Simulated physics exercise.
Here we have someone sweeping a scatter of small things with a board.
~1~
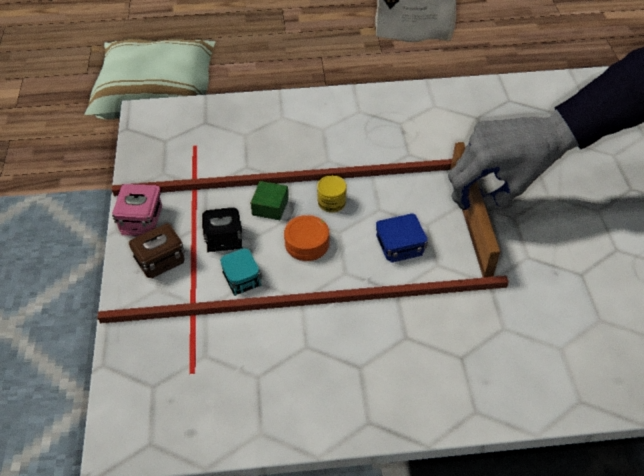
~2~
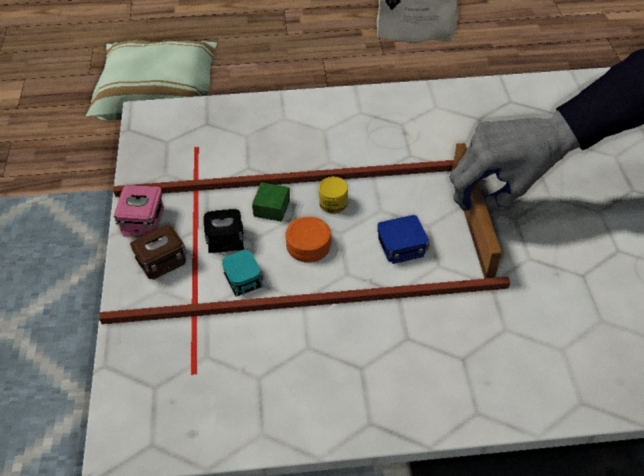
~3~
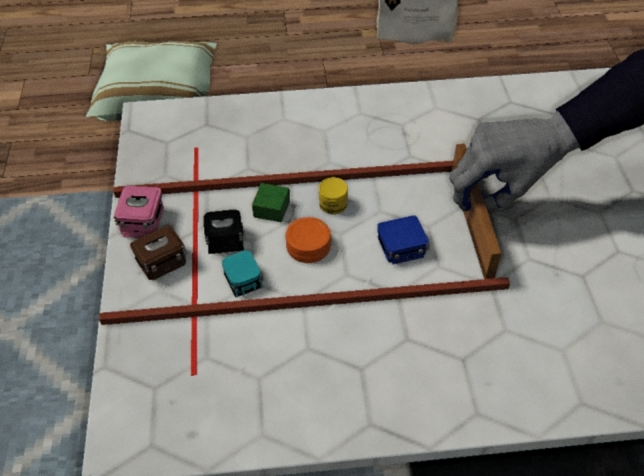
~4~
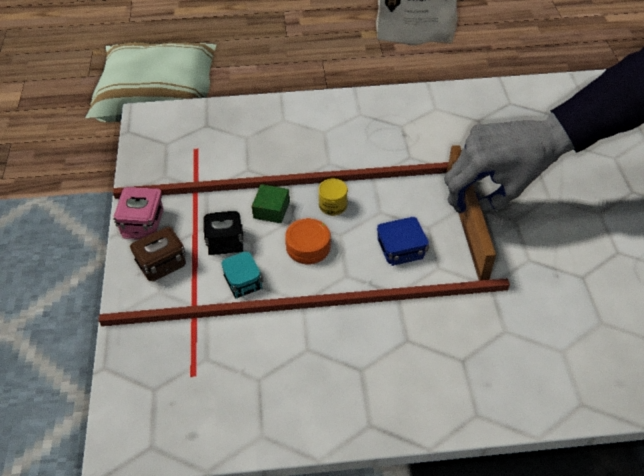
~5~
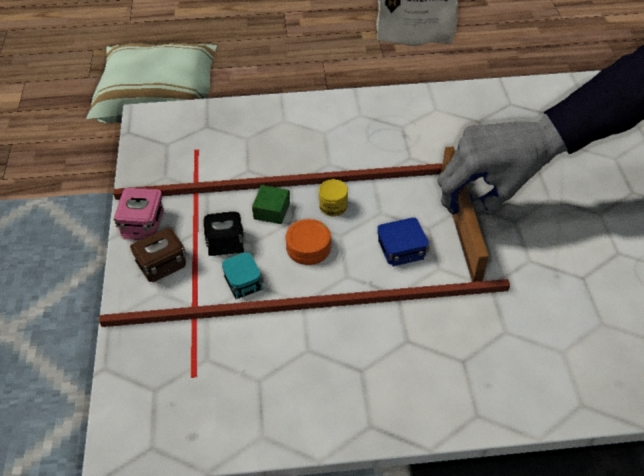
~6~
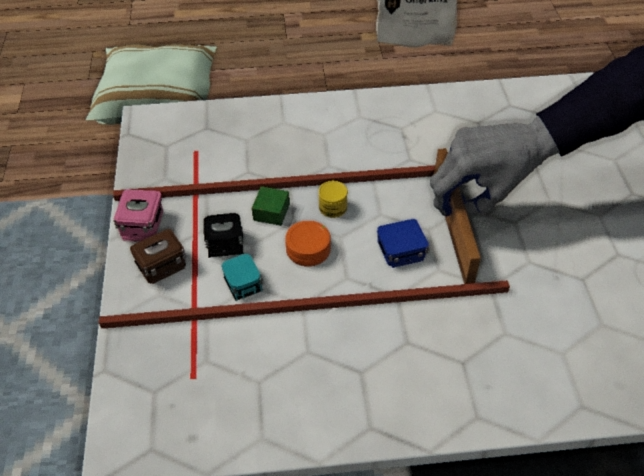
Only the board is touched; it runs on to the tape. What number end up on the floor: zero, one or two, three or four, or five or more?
Here the number that fall off is one or two.
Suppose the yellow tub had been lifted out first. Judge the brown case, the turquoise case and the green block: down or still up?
The brown case falls, the turquoise case holds on, the green block stays on.
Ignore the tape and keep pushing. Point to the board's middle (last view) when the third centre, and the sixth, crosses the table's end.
First at (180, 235), next at (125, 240).
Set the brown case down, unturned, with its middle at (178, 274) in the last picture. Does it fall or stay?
It holds on.
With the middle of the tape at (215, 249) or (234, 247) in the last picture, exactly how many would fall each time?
It would be 0 and 0.
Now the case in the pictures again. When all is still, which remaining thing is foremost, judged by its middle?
It is the black case.
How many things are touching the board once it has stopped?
It touches 3.
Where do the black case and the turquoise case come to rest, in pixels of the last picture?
The black case at (124, 235), the turquoise case at (176, 296).
Soon after, none off yet; pink case at rest near (140, 215); brown case at rest near (159, 257); black case at rest near (224, 235).
After that, none off yet; pink case at rest near (140, 215); brown case at rest near (159, 257); black case displaced a little near (203, 233).
And then, none off yet; pink case displaced a little near (126, 213); brown case displaced about its own width near (121, 265); black case displaced well along near (162, 228).
In the end, the number that fall off is one or two; gone, brown case and pink case.
